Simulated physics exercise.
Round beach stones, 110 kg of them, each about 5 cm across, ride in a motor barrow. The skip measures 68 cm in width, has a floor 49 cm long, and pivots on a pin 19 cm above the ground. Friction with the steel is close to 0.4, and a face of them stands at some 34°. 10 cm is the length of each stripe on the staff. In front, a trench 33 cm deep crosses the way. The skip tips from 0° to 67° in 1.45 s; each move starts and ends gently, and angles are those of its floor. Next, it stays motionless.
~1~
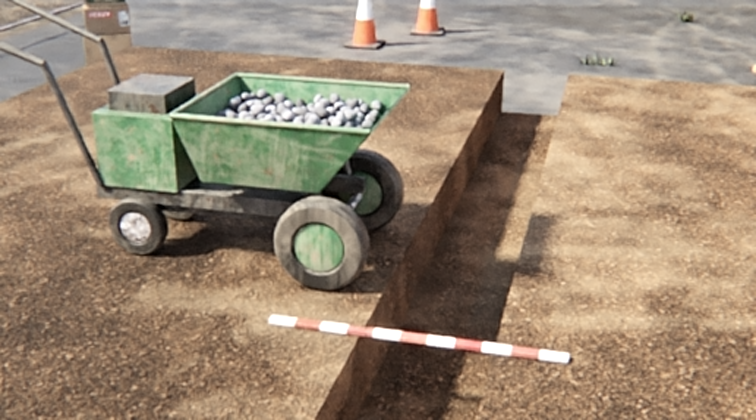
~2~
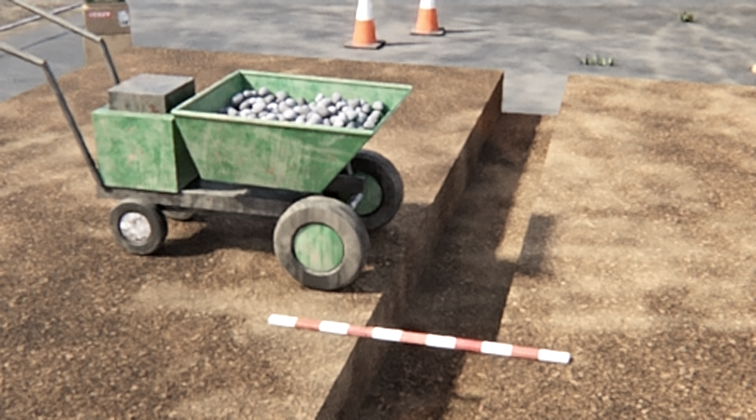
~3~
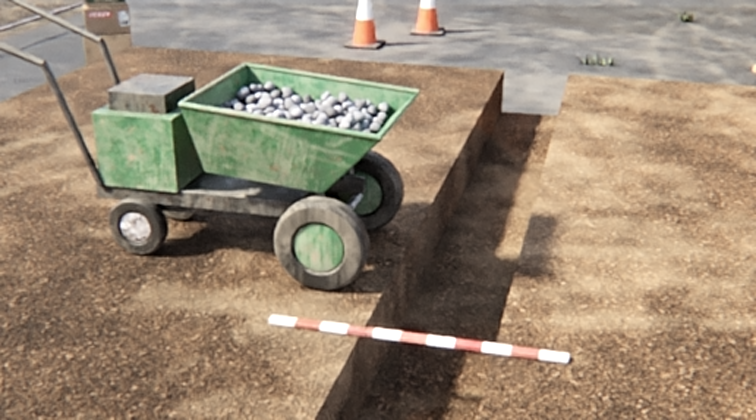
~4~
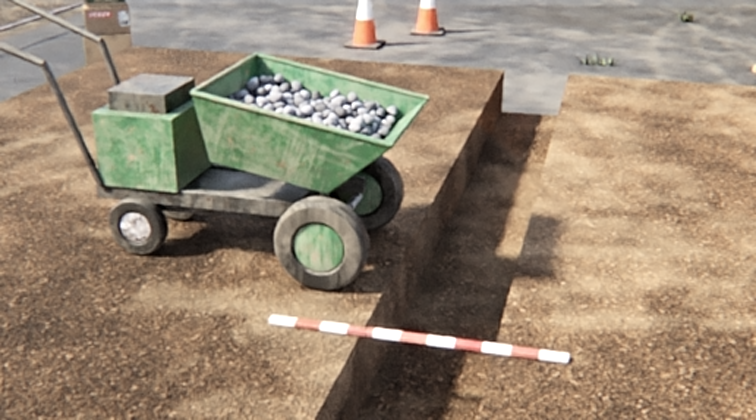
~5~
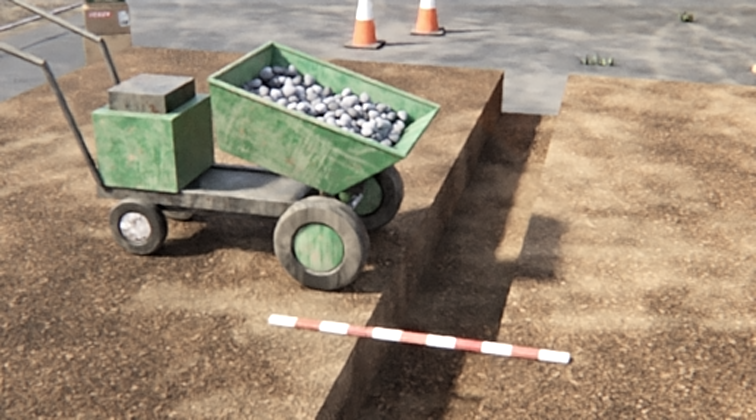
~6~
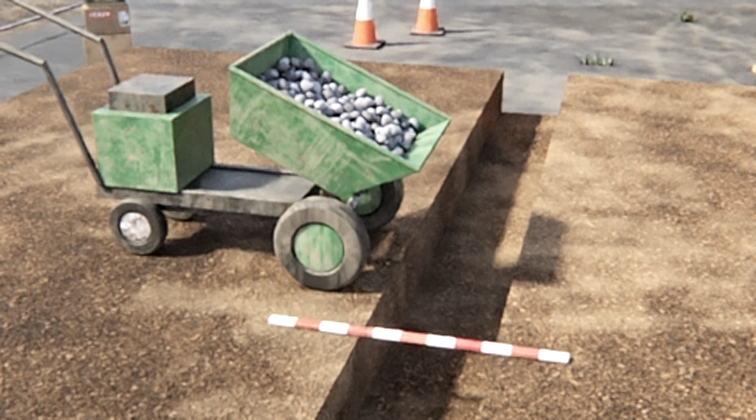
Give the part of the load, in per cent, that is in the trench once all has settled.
Close to 67 in a hundred.
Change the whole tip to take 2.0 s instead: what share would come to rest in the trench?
Trench share: Approx. 75%.
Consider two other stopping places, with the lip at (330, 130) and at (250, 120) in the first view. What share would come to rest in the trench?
Around 100% for the first place and 80% for the second.
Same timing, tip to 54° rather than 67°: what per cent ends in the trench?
In that case some 50 per cent.
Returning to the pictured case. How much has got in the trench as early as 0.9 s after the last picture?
By that point it's something like 30 in a hundred.
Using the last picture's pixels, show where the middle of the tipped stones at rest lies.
(493, 325).
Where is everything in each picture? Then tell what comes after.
In the first frame, lip at (370, 132), floor tilted 0°, highest stones at (300, 106).
In the second frame, the skip is at 1°, its lip at (373, 134); the top of the load is at (294, 105).
In the third frame, the skip is at 5°, its lip at (381, 138); the top of the load is at (268, 95).
In the fourth frame, the skip is at 10°, its lip at (392, 146); the top of the load is at (267, 87).
In the fifth frame, lip at (405, 157), floor tilted 17°, highest stones at (274, 77).
In the sixth frame, the skip is at 25°, its lip at (419, 170); the top of the load is at (289, 66).
Then, 0.5 s after the last picture the floor is at 57°, 100 % in the skip; the foremost stones are at (457, 209).
Then, 0.9 s after the last picture the floor is at 67°, 53 % in the skip, 28 % in the trench, 19 % past the trench; the foremost stones are at (594, 280).
Then, 1.3 s after the last picture the floor is at 67°, 22 % in the skip, 45 % in the trench, 33 % past the trench; the foremost stones are at (689, 269).
Then, 3.2 s after the last picture the floor is at 67°, 0 % in the skip, 67 % in the trench, 33 % past the trench; the foremost stones are at (748, 269).
